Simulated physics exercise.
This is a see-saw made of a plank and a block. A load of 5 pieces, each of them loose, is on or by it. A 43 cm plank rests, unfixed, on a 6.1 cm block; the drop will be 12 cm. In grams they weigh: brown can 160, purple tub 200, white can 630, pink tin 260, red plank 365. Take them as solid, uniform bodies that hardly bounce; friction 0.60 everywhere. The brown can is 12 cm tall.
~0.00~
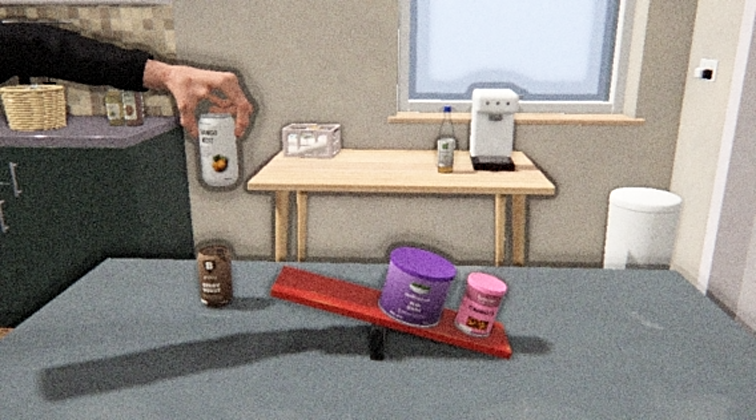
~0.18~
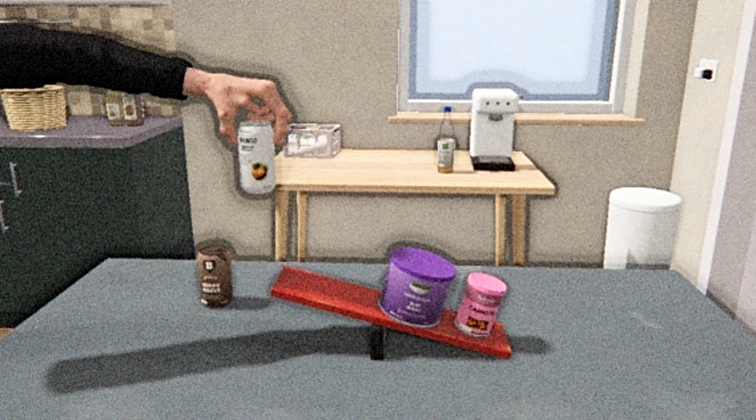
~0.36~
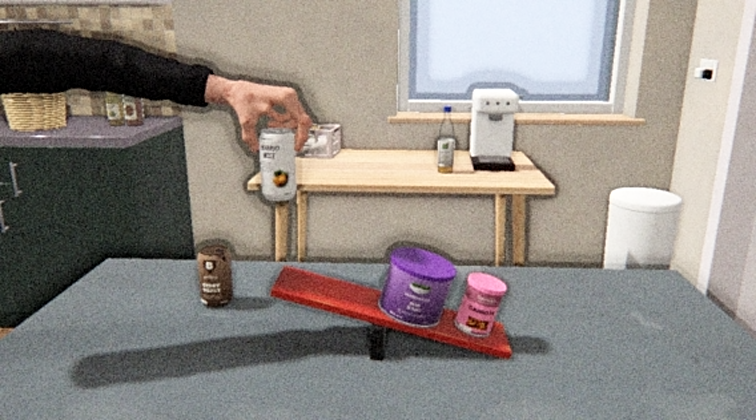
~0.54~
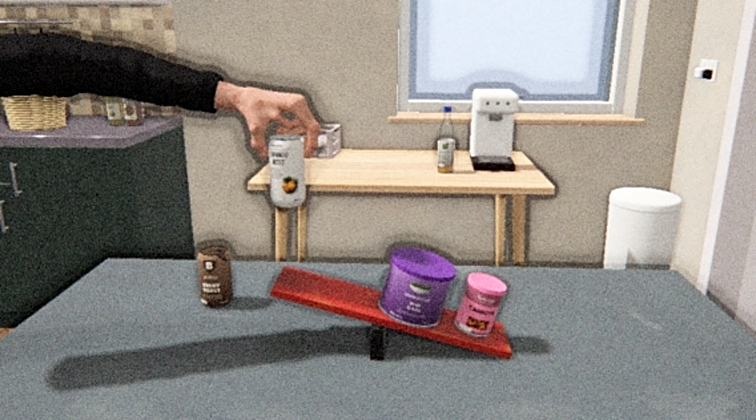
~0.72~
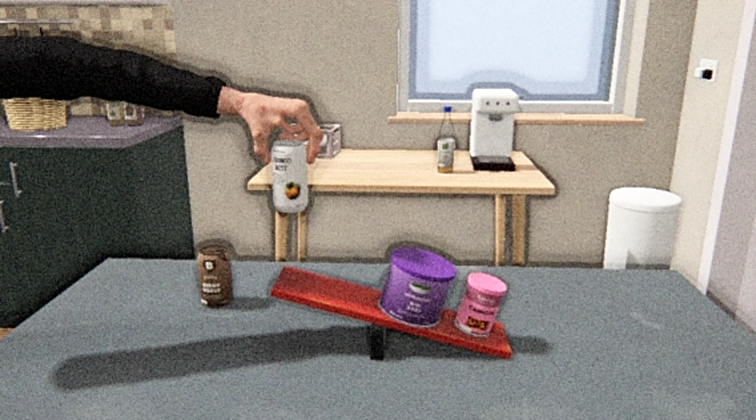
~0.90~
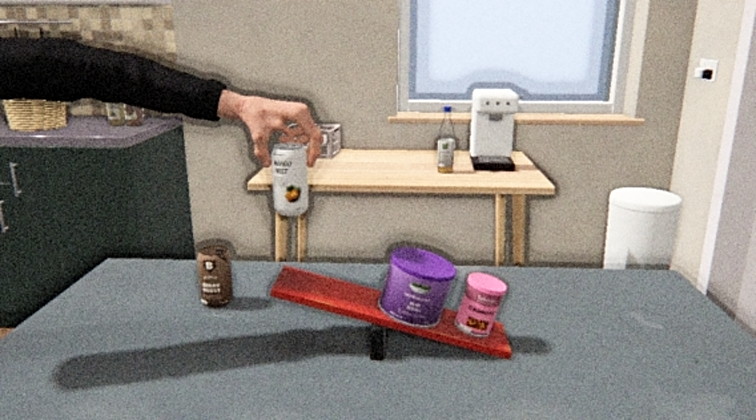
Hand moving a white can rightward, then holding it still above the raised left side of a tilted red plank.
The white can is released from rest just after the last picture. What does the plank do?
The plank comes down at its raised end.
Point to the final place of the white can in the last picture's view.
Around (240, 319).
By 1.30 s, plank at 19°, tipped the other way; white can tilted 17° near (301, 291); pink tin tilted 48°; purple tub tilted 45°.
By 1.50 s, plank at 19°, tipped the other way; white can tilted 25° near (278, 300); pink tin tilted 56°; purple tub tilted 56°.
When it is over (4.0 s), plank at 19°, tipped the other way; lying over on the table or plank, white can; not toppled but over 4 cm from the start, purple tub and pink tin; the other 2 within 4 cm of the start. End places, in pixels of the last picture, white can near (240, 319). The plank tips across.
